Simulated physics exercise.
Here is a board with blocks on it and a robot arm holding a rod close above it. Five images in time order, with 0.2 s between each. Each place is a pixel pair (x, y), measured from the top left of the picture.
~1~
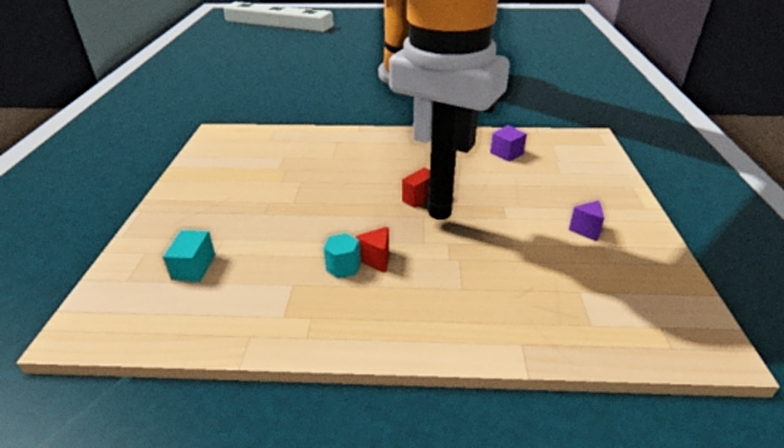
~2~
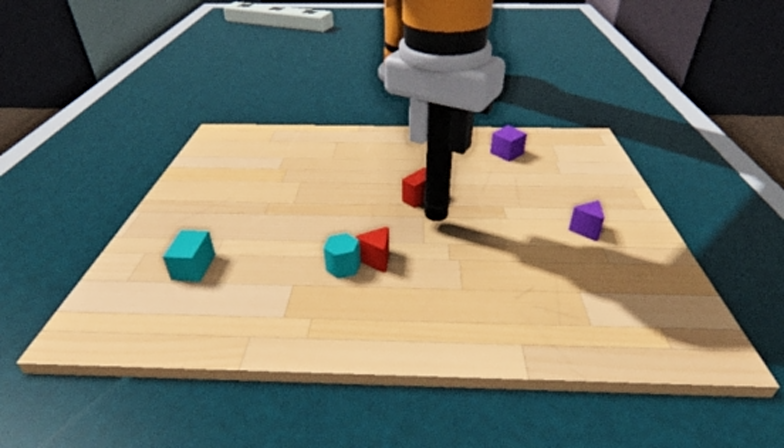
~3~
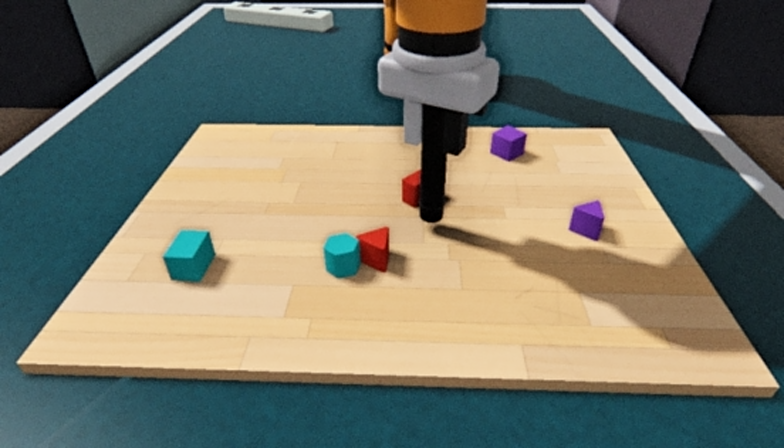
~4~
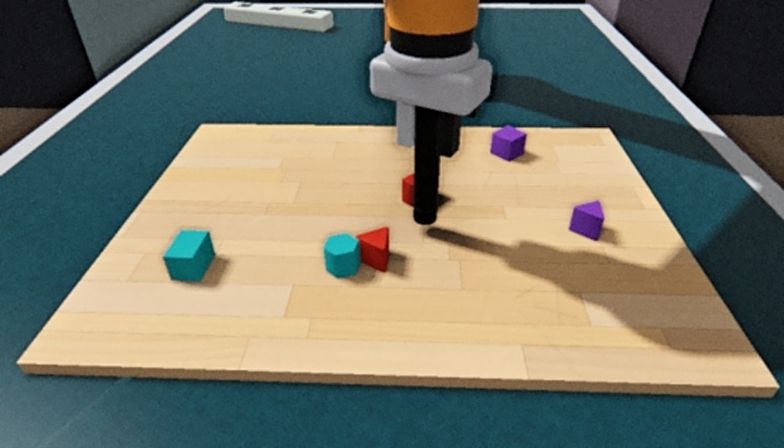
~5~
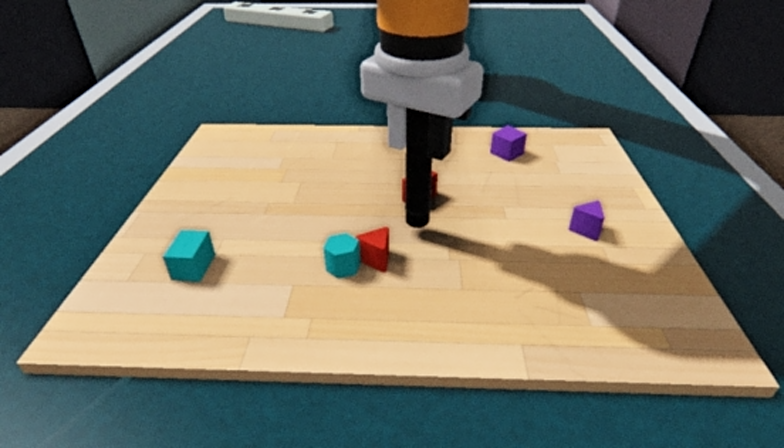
At the start, a robot arm holds a black rod over a wooden board, beside a red block, with turquoise, purple and other red blocks lying around. The rod drifts slowly left and slightly toward the viewer, passing in front of the red block and mostly hiding it, while the blocks stay still.
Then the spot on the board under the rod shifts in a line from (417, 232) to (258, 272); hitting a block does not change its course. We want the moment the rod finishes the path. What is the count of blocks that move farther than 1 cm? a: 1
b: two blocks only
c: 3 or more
My pick is a.
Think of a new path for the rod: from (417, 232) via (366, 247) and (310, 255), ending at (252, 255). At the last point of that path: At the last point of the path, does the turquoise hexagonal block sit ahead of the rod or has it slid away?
It slips out to the side or back.
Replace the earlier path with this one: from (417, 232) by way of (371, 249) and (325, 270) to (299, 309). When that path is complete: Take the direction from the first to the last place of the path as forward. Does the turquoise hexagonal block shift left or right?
It goes toward the left-hand side.
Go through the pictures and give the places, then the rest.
The first picture shows rod tip at (440, 214); block tops, turquoise hexagonal block at (341, 243); red triangular block at (376, 236).
The second picture shows rod at (436, 216); blocks unchanged.
The third picture shows rod at (431, 217); blocks unchanged.
The fourth picture shows rod at (425, 219); blocks unchanged.
The fifth picture shows rod at (417, 222); turquoise hexagonal block at (341, 243); red triangular block at (376, 236).
What follows on the original path. One third of the way, rod at (366, 235); nothing pushed yet.
Two thirds of the way, rod at (313, 248); turquoise hexagonal block at (328, 250), turned 60° anticlockwise.
At the end, rod at (255, 262); turquoise hexagonal block at (328, 250), turned 60° anticlockwise; red triangular block in place.
